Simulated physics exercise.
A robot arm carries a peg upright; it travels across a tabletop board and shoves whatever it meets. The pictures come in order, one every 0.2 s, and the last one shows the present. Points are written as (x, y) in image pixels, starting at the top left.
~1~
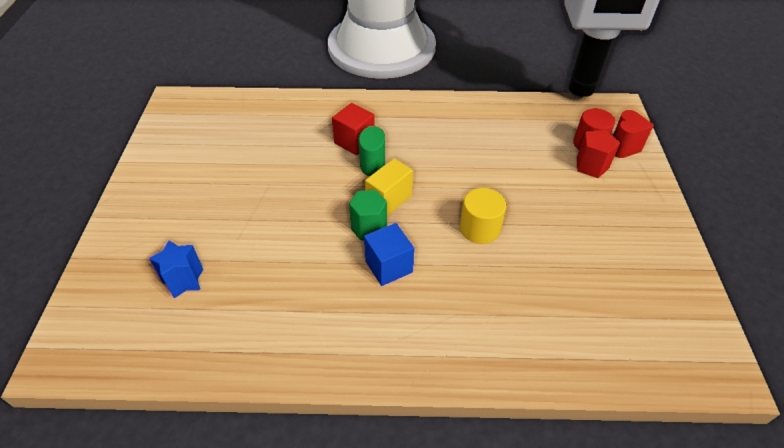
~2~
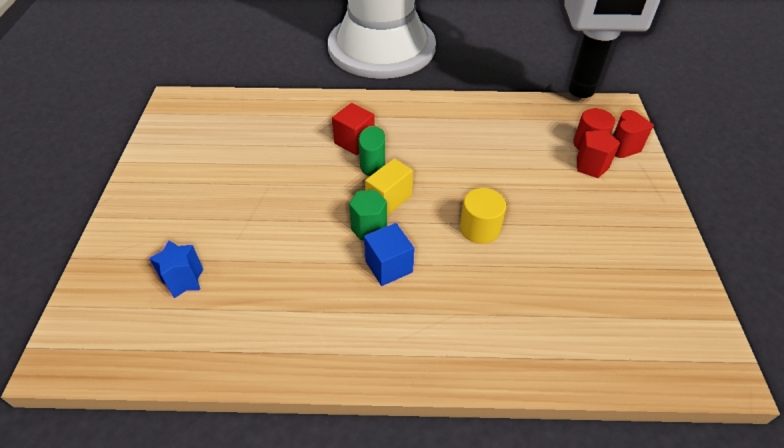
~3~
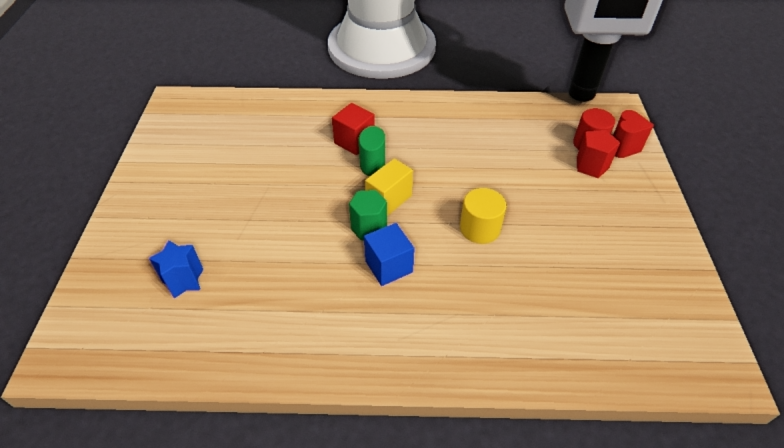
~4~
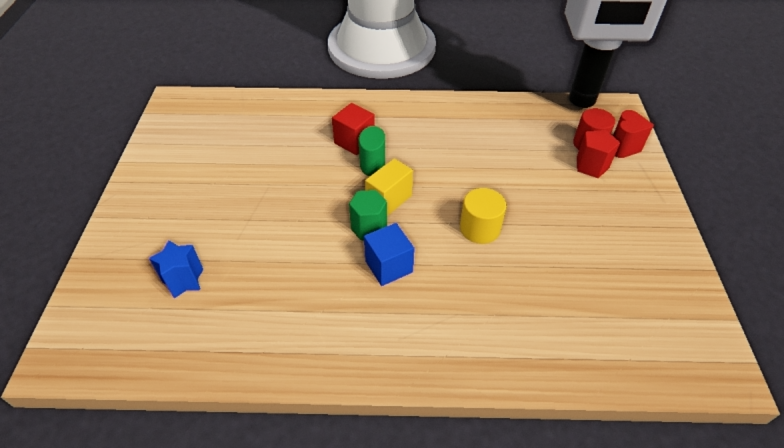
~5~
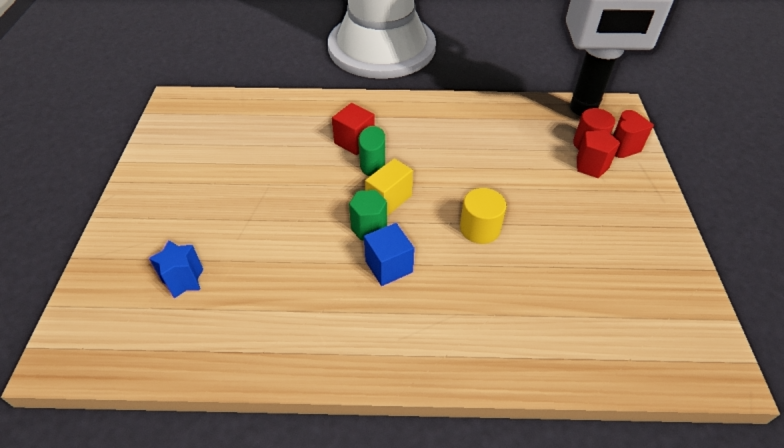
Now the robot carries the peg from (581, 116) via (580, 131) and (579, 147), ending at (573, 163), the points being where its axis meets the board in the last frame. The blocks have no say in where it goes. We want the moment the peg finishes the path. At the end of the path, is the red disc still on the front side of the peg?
Final answer: No.
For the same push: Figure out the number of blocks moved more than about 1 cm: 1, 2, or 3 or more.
I'd say two blocks get moved.
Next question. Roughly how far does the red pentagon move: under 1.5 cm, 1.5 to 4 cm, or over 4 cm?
Above 4 cm.
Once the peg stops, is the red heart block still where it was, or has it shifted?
At the moment the path ends, the red heart block still stands where it did.
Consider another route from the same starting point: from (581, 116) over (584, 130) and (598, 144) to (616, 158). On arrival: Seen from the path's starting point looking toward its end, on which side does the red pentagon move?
That block drifts right.
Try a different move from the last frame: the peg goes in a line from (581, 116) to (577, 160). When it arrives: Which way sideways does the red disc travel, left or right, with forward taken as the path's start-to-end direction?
It moves over to the left.
What follows on the original path. Halfway along, peg at (582, 133); red disc at (607, 133); red pentagon at (609, 155), turned 35° clockwise.
At the end, peg at (575, 157); red disc at (614, 149); red pentagon at (622, 173), turned 75° clockwise; red heart block in place.
